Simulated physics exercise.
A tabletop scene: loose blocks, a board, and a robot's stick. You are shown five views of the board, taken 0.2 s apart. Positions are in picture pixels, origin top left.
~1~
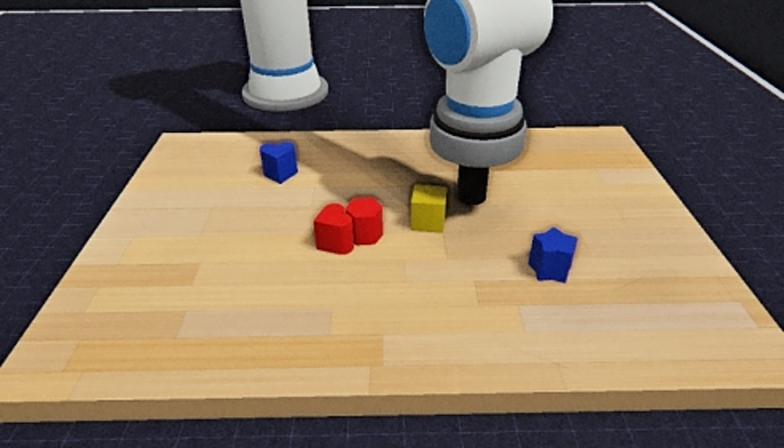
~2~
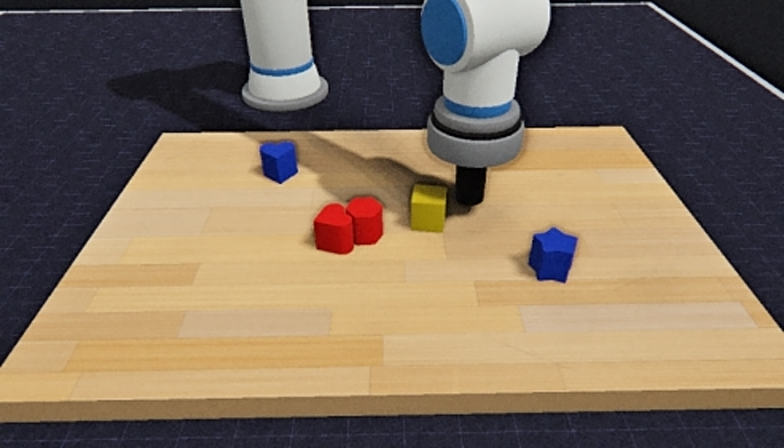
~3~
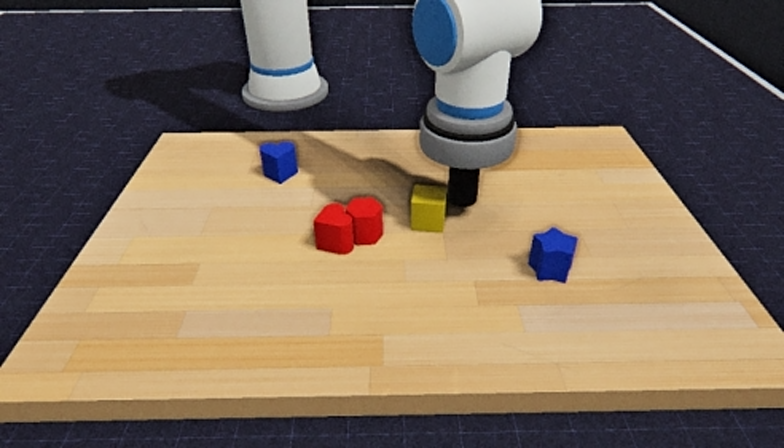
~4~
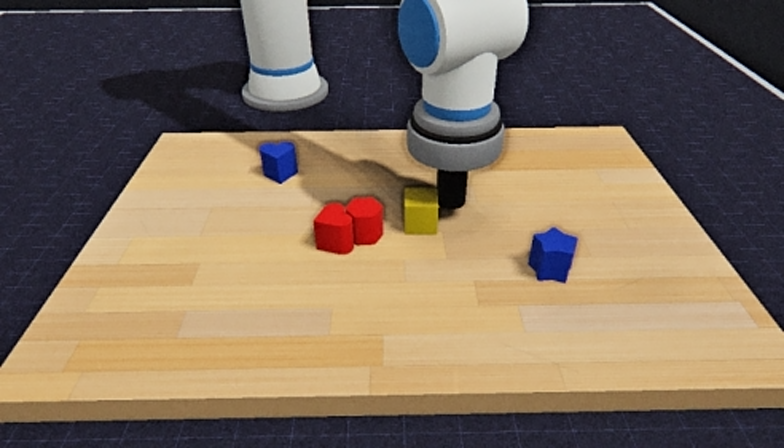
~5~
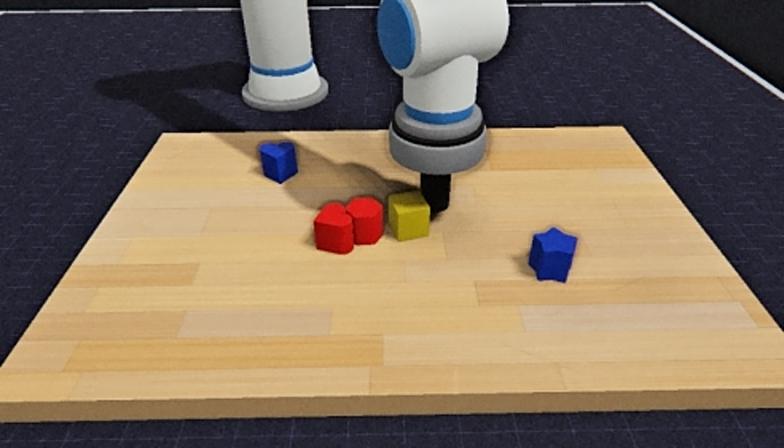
The robot arm's black stick moved a short way left across the wooden board and nudged the yellow block slightly toward two touching red blocks, while the red and blue blocks stayed still.
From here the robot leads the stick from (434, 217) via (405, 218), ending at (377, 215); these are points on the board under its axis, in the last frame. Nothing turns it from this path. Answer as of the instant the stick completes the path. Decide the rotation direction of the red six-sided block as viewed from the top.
Looking down: Clockwise.
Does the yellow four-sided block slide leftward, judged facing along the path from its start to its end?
In short: Yes.
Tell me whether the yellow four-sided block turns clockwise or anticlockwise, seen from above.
The turn is anti-clockwise.
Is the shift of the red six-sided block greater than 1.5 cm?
Short answer: Yes.
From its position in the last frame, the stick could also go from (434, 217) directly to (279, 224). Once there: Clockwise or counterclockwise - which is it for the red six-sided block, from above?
From above, it looks like the red six-sided block goes clockwise.
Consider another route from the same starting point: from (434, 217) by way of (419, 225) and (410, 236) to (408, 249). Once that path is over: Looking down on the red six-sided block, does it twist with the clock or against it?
The turn is clockwise.
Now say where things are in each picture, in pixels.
In the first picture, stick's lower end at (471, 198); red heart-shaped block at (334, 215); red six-sided block at (364, 207); yellow four-sided block at (429, 194).
In the second picture, stick at (469, 198); blocks still.
In the third picture, stick at (462, 199); blocks still.
In the fourth picture, stick at (451, 201); yellow four-sided block at (421, 197).
In the fifth picture, stick at (434, 205); red heart-shaped block at (334, 215); red six-sided block at (364, 207); yellow four-sided block at (409, 201).
On the path given first. Halfway along, stick at (404, 206); red heart-shaped block at (319, 218); red six-sided block at (351, 214), turned 15° clockwise; yellow four-sided block at (390, 207), turned 45° anticlockwise.
At the end, stick at (376, 202); red heart-shaped block at (317, 218), turned 15° clockwise; red six-sided block at (349, 216), turned 20° clockwise; yellow four-sided block at (387, 207), turned 60° anticlockwise.
